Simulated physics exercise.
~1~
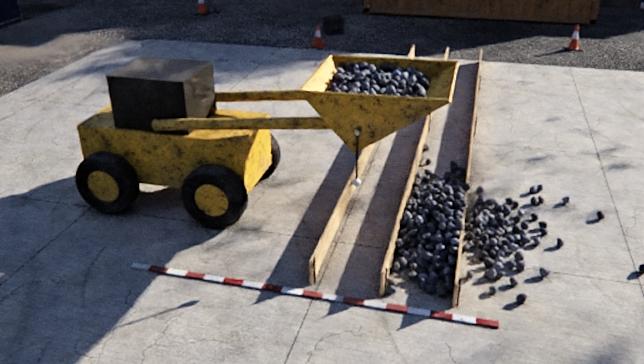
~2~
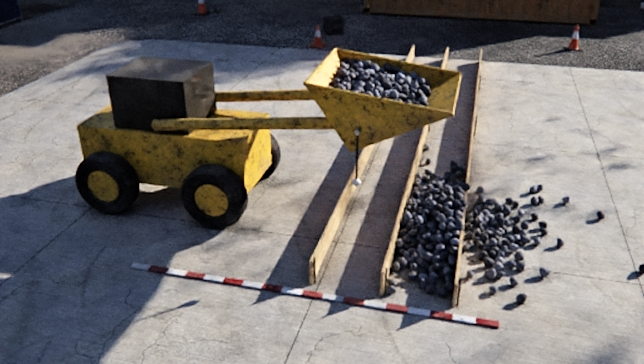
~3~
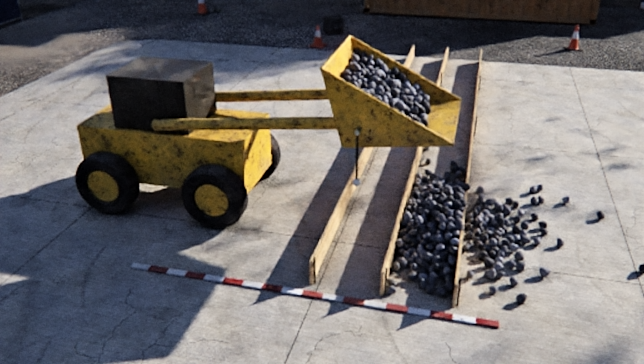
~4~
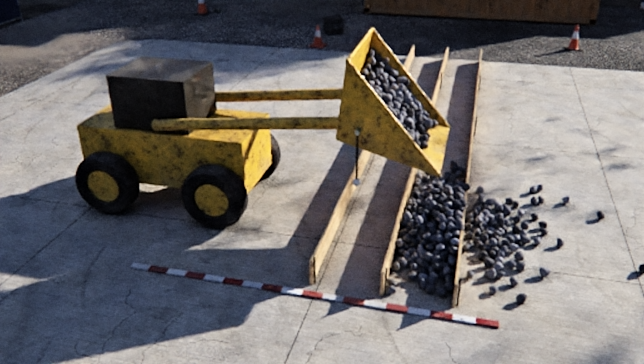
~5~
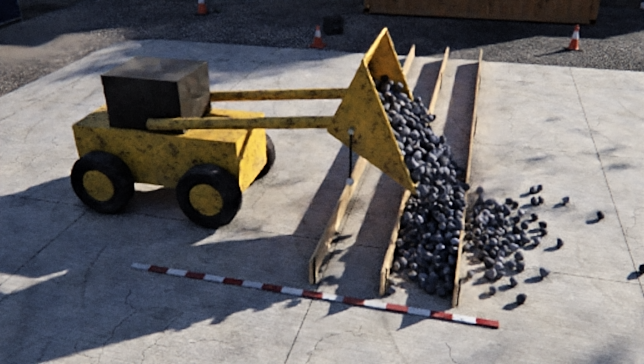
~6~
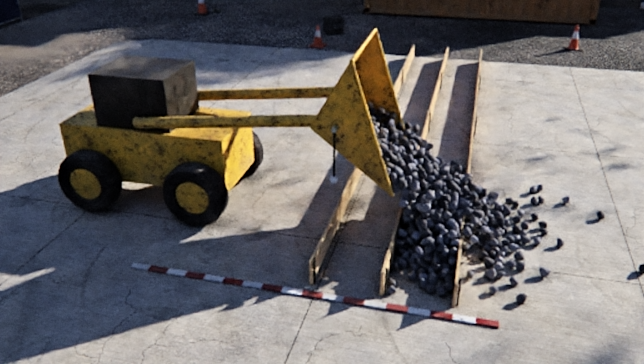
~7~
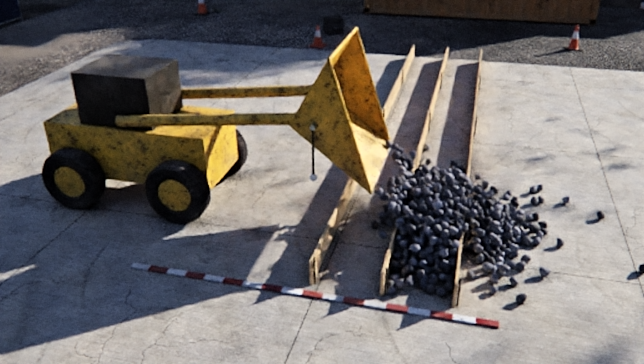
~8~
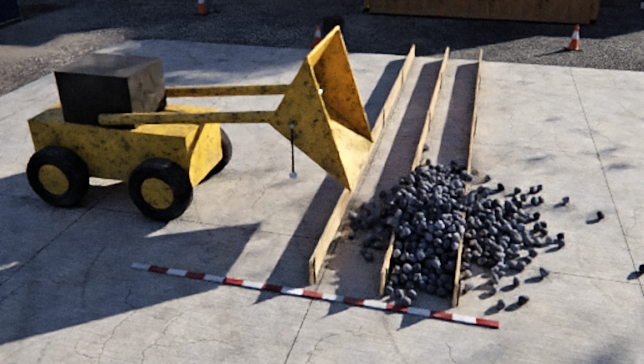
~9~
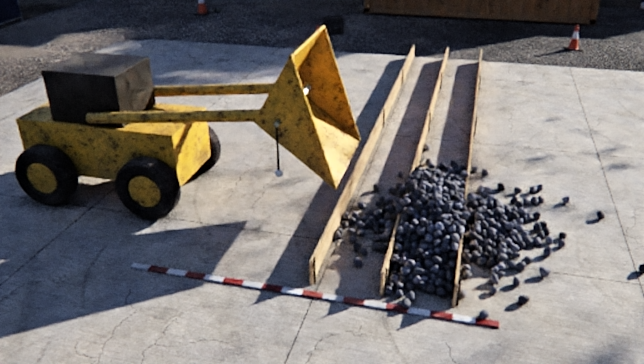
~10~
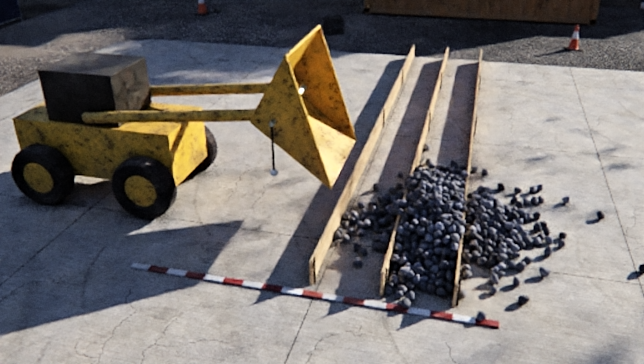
A yellow wheeled loader holds a raised bucket full of dark, rounded stones over wooden planks set on a concrete slab, where an earlier heap already lies. The bucket tips forward to the right, slowly at first, and the stones slide toward its lip. They pour out in a dense stream onto the old heap as the machine begins rolling back to the left. The last stones drop while it retreats, some landing on the nearer side of the middle plank. The loader stops with its emptied bucket still tilted down, leaving a broad, merged pile spread across the planks.
